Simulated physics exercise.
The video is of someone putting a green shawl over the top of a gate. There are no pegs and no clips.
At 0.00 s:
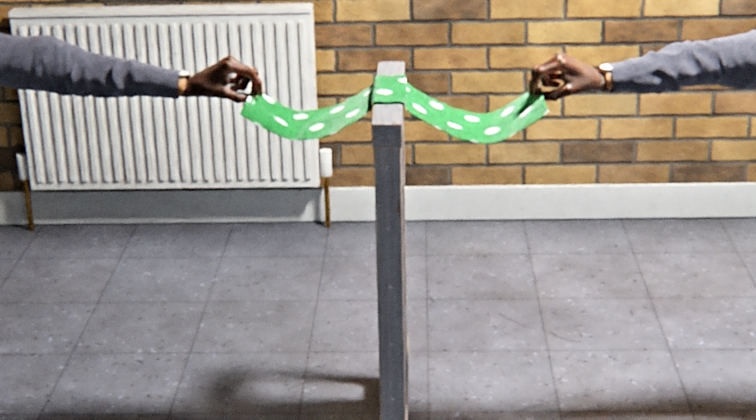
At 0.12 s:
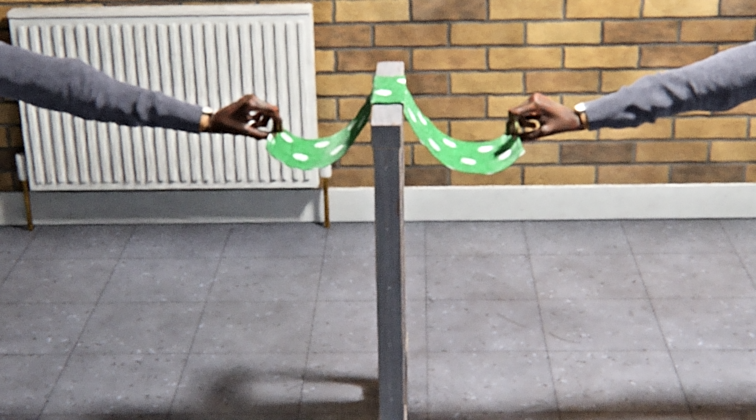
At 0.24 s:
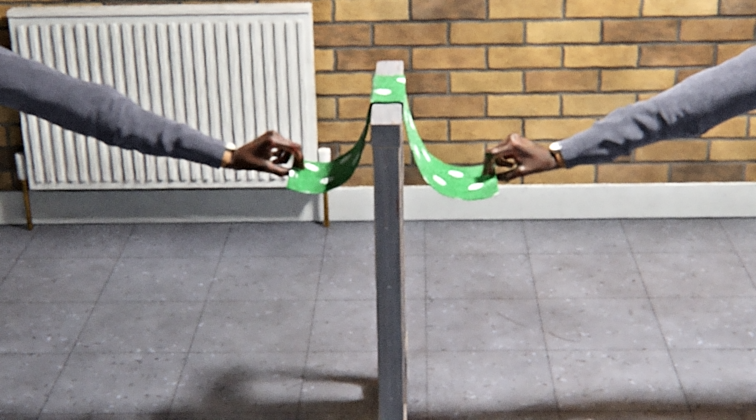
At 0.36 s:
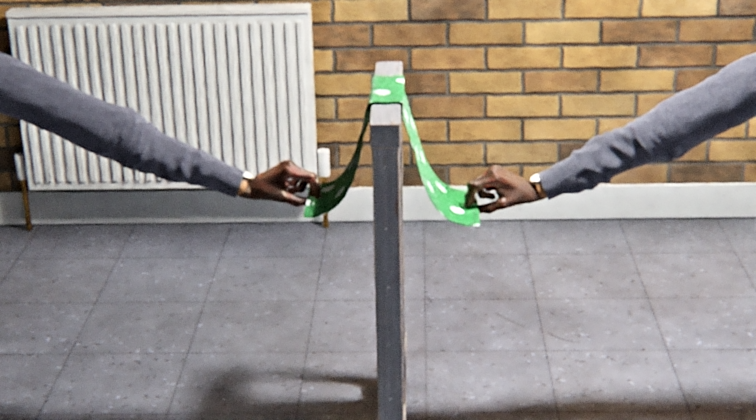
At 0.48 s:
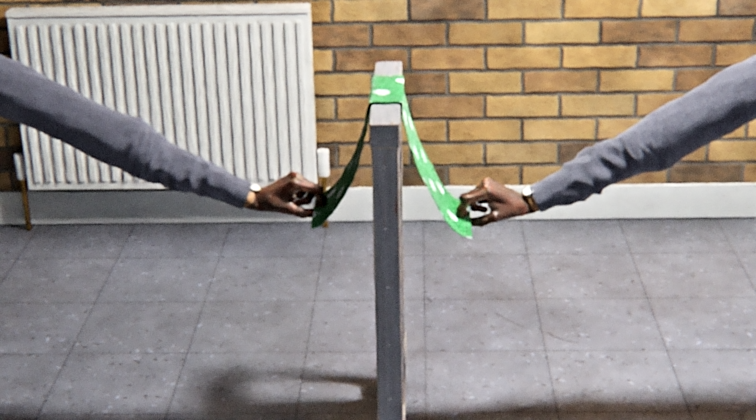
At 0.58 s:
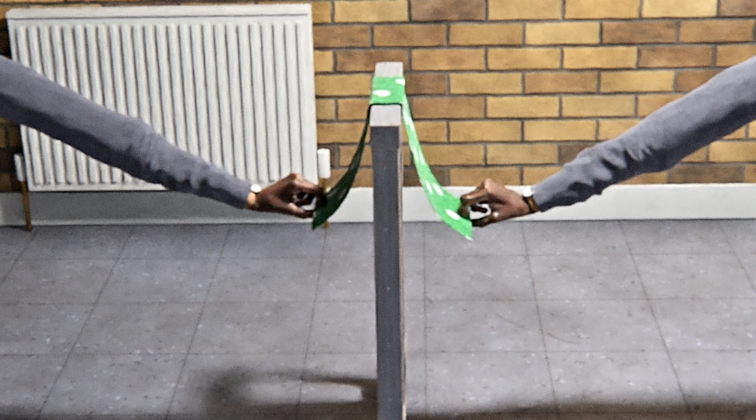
We see two hands holding the ends of a green, white-spotted cloth draped over the top of a narrow upright post; they lower the ends and bring them inward on either side, then stay almost still.
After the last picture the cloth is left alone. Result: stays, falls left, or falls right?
Stays.
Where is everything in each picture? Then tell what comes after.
The first frame shows left end (245, 118); right end (544, 115); top of the gate (387, 129).
The second frame shows left end (268, 153); right end (520, 157).
The third frame shows left end (292, 190); right end (493, 196); top of the gate (386, 129).
The fourth frame shows left end (310, 218); right end (473, 226).
The fifth frame shows left end (318, 227); right end (465, 237).
The sixth frame shows left end (318, 228); right end (466, 237); both sides about alike.
By 0.78 s, shawl hanging on both sides, left end near (344, 227), right end near (443, 237).
By 0.88 s, shawl hanging on both sides, left end near (372, 230), right end near (413, 242).
When it is over, shawl hanging on both sides, left end near (375, 230), right end near (405, 242). The green shawl stays on top.
